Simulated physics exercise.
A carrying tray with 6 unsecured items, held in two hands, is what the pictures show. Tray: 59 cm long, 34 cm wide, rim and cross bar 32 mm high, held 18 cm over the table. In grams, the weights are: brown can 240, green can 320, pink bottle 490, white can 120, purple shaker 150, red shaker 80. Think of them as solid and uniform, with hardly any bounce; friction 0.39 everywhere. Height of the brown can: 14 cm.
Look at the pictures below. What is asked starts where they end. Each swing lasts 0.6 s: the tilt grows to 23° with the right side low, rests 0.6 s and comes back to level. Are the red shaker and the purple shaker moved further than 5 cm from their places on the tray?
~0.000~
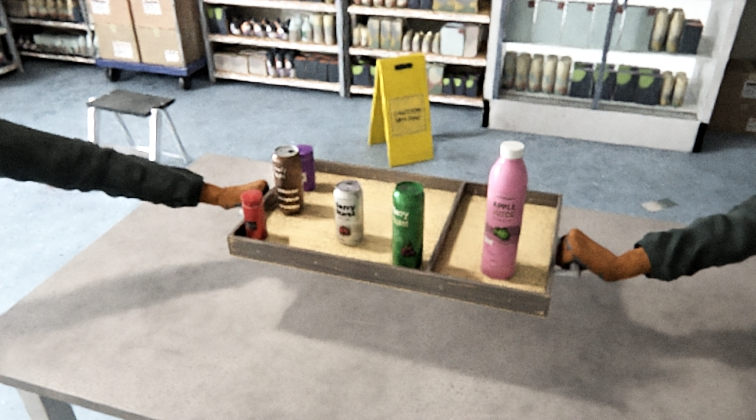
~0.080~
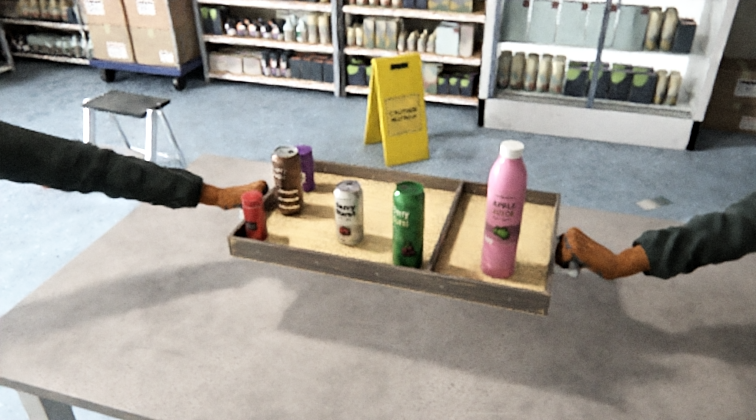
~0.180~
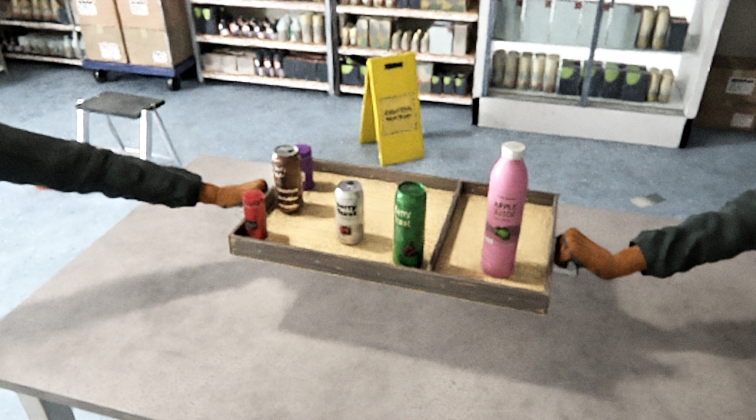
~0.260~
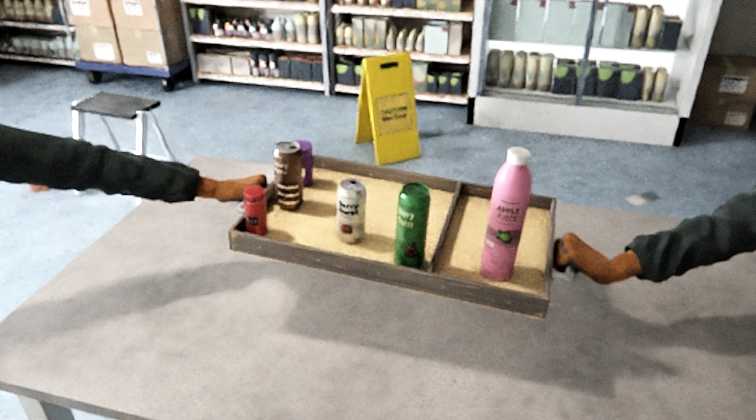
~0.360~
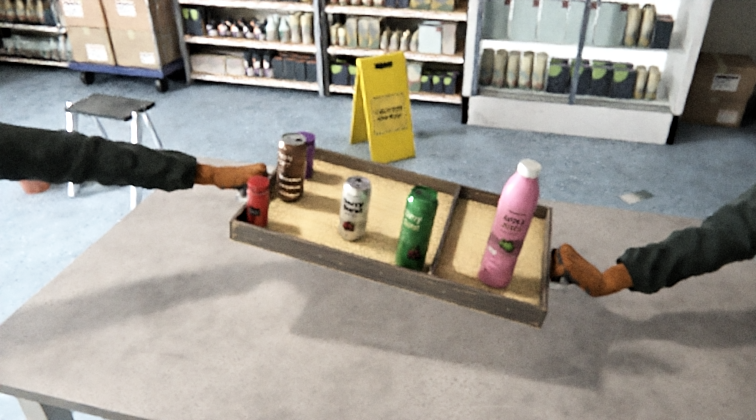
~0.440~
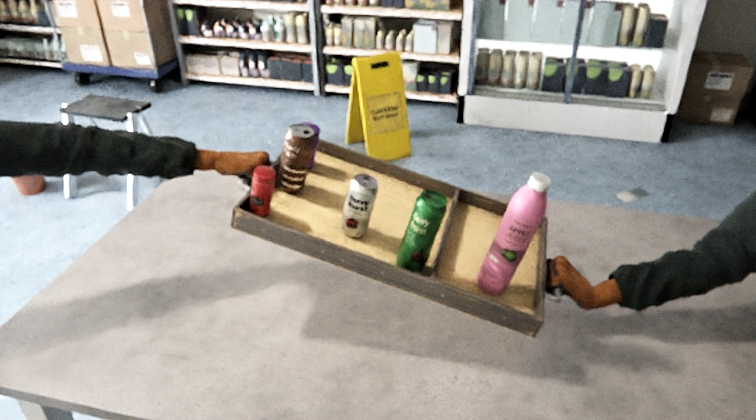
Answer: Red shaker - yes; purple shaker - yes.
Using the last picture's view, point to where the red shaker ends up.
Near (381, 237).
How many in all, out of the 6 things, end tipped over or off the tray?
The answer: 3.
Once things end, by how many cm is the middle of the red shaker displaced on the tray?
Net shift near 26 cm.
After 0.84 s, tray at 23°, right edge down; pink bottle now off the tray; red shaker moved 3 cm near (284, 184); purple shaker moved 3 cm near (324, 138).
After 1.04 s, tray at 23°, right edge down; red shaker moved 7 cm near (303, 194); purple shaker moved 6 cm near (340, 146); brown can on its side.
After 1.34 s, tray at 23°, right edge down; red shaker moved 15 cm near (343, 214); purple shaker moved 15 cm near (372, 163); brown can on its side.
After 1.64 s, tray at 9°, right edge down; purple shaker moved 24 cm near (405, 182); red shaker moved 25 cm near (383, 236); brown can on its side.
In the end (2.4 s), off the tray, pink bottle; toppled on the tray, brown can and green can; not toppled but over 5 cm from the start, white can, purple shaker and red shaker. In the last view, red shaker near (381, 237), purple shaker near (403, 183).
